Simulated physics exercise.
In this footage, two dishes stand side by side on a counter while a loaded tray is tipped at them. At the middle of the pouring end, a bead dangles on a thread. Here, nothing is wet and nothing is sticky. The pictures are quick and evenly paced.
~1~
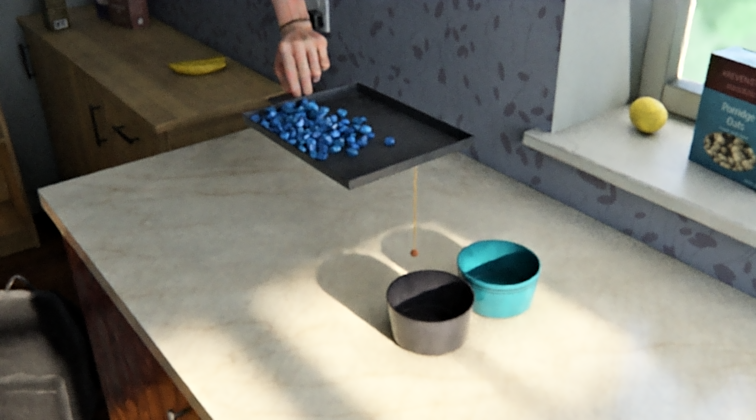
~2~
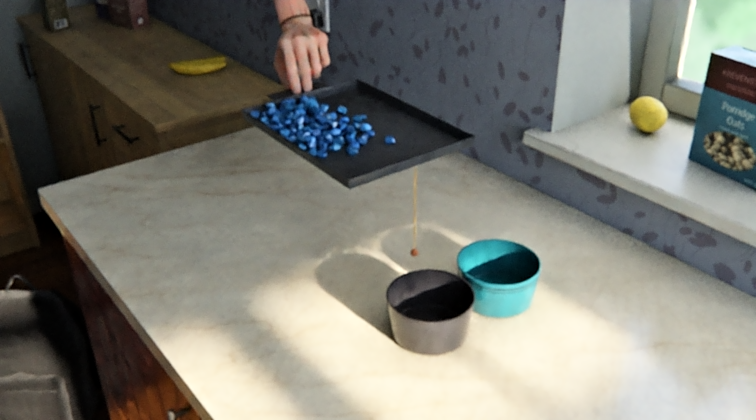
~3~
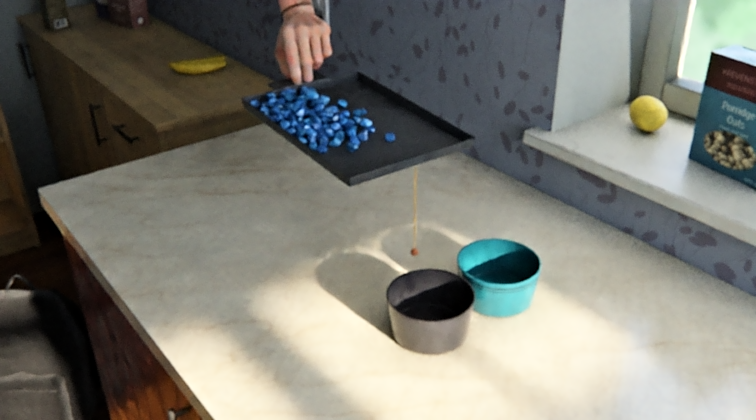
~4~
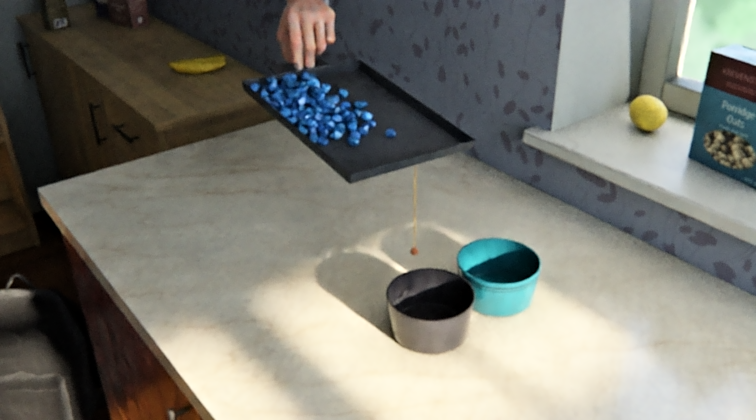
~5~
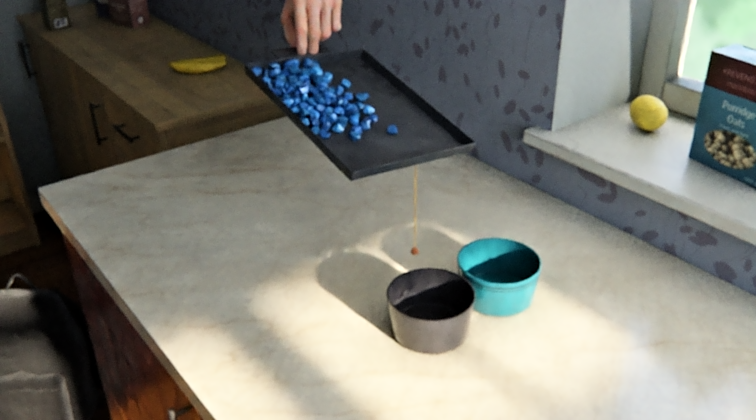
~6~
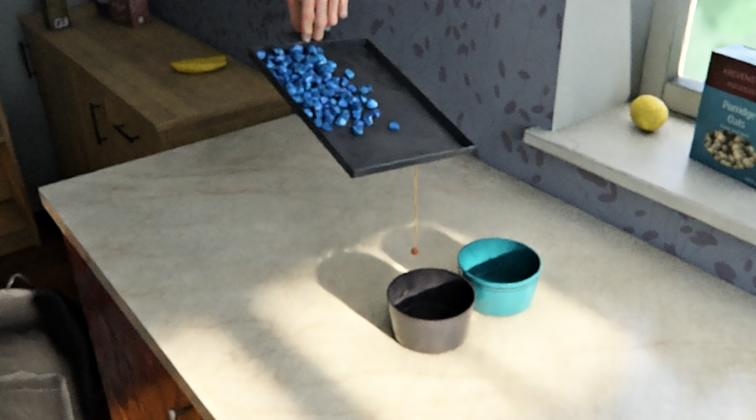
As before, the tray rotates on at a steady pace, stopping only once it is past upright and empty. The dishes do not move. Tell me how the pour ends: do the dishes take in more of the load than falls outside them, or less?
Turns out most of it gets caught in the end.
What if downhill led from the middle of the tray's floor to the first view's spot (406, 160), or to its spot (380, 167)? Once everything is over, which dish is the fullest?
In the first case it's the one on the left, in the second the one on the left.
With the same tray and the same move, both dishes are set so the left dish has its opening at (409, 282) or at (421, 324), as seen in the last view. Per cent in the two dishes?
Roughly 70 per cent, and 20 per cent.
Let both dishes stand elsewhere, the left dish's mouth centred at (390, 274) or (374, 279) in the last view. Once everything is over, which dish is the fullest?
Well, first the dish at right, then the dish at right.
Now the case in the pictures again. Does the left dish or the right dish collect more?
That's going to be the right-positioned one.
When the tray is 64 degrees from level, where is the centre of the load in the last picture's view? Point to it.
The load is centred near (434, 140).
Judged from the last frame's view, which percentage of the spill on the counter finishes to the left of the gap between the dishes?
Roughly 50 %.
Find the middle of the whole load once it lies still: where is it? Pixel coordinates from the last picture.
Somewhere around (500, 289) in the last picture.
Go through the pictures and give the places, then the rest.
The first picture shows corners of the pouring end (349, 179) and (472, 136), level; middle of the load (314, 129), aquarium stones; left dish (459, 331); right dish (528, 295); bead on its thread (414, 253).
The second picture shows corners of the pouring end (349, 178) and (472, 136), level; middle of the load (314, 126).
The third picture shows corners of the pouring end (350, 176) and (472, 137), tipped barely, lowest at the right corner; middle of the load (314, 119).
The fourth picture shows corners of the pouring end (351, 173) and (473, 140), tipped a little, lowest at the right corner; middle of the load (315, 108).
The fifth picture shows corners of the pouring end (353, 171) and (473, 142), tipped clearly, lowest at the right corner; middle of the load (317, 98).
The sixth picture shows corners of the pouring end (355, 169) and (473, 145), tipped clearly, lowest at the right corner; middle of the load (320, 88); left dish (460, 330); right dish (528, 293).
Just after the last frame, tray tipped steeply; the larger part on the tray; about a tenth in the air.
A moment on, tray tipped past a quarter turn; about a tenth on the tray; about a tenth in the left dish; roughly half in the right dish; roughly a quarter outside both; about a tenth in the air.
Further on, tray tipped past a quarter turn; about a tenth in the left dish; roughly half in the right dish; roughly a third outside both.
When it is over, tray tipped past a quarter turn; about a tenth in the left dish; roughly half in the right dish; roughly a third outside both.
